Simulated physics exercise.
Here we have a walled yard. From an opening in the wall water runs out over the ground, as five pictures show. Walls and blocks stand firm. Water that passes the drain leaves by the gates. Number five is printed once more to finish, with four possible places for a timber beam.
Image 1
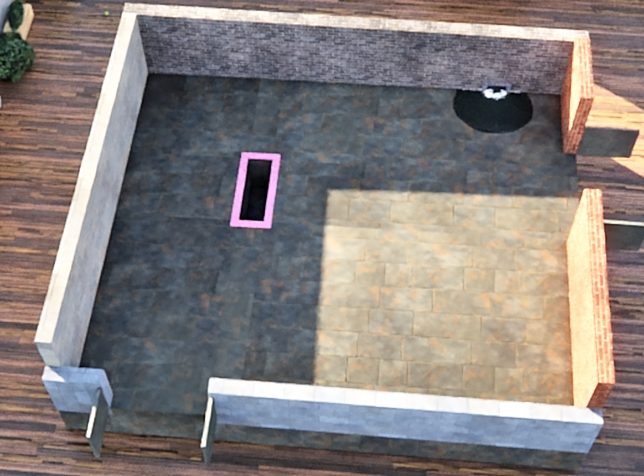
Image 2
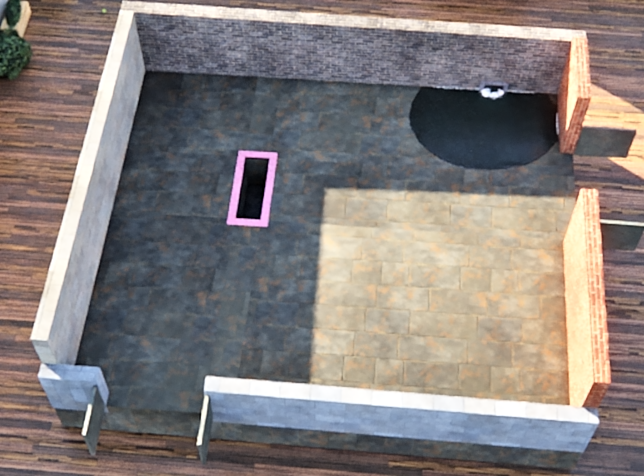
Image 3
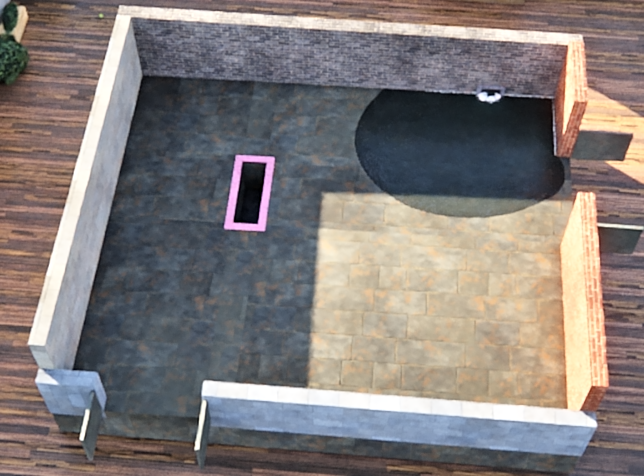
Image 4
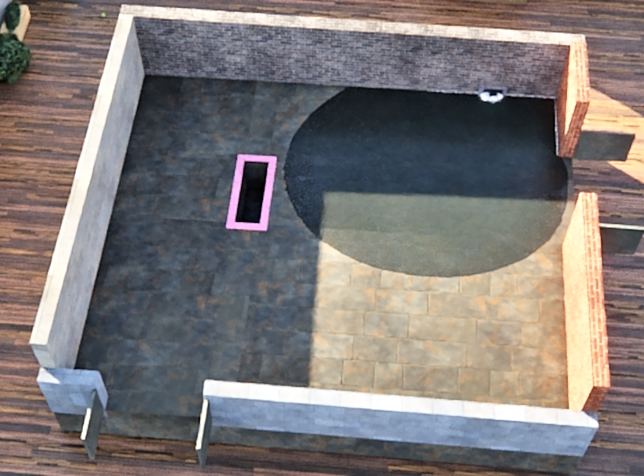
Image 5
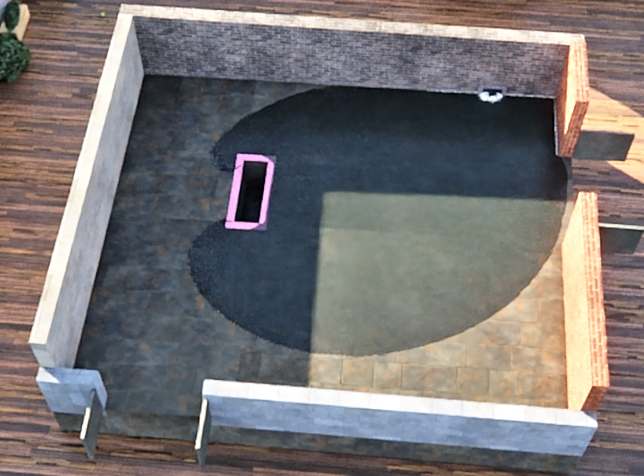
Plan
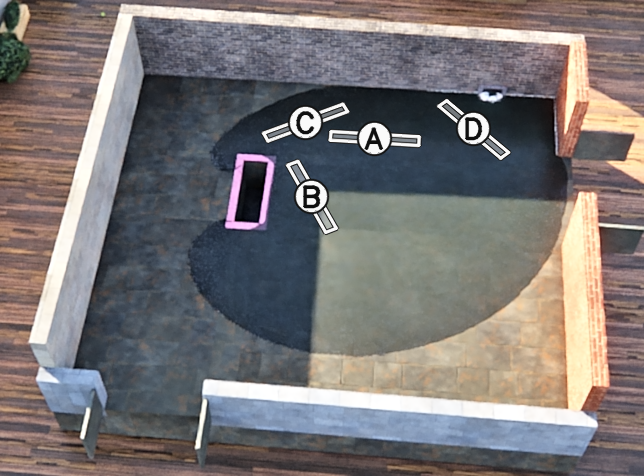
At the start, a small dark patch of water lies by the back wall near the right corner of a walled yard. It spreads left and forward across the paving, over shaded and sunlit ground, then reaches the pink-edged drain pit and wraps around its sides, covering much of the floor.
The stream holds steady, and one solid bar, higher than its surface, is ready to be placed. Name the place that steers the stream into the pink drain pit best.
I would pick position C.
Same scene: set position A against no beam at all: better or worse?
It is worse.
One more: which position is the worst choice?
That would be B.
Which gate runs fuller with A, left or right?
The left gate.
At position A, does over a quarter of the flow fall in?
No, it does not.
In white, A from (330, 135) to (418, 141); B from (292, 163) to (331, 230); C from (265, 137) to (345, 107); D from (442, 103) to (504, 155).
With A, about 18 % of the stream goes into the pink drain pit, about 78 % out by the gates.
With B, about 7 % of the stream goes into the pink drain pit, about 88 % out by the gates.
With C, about 28 % of the stream goes into the pink drain pit, about 68 % out by the gates.
With D, about 15 % of the stream goes into the pink drain pit, about 79 % out by the gates.
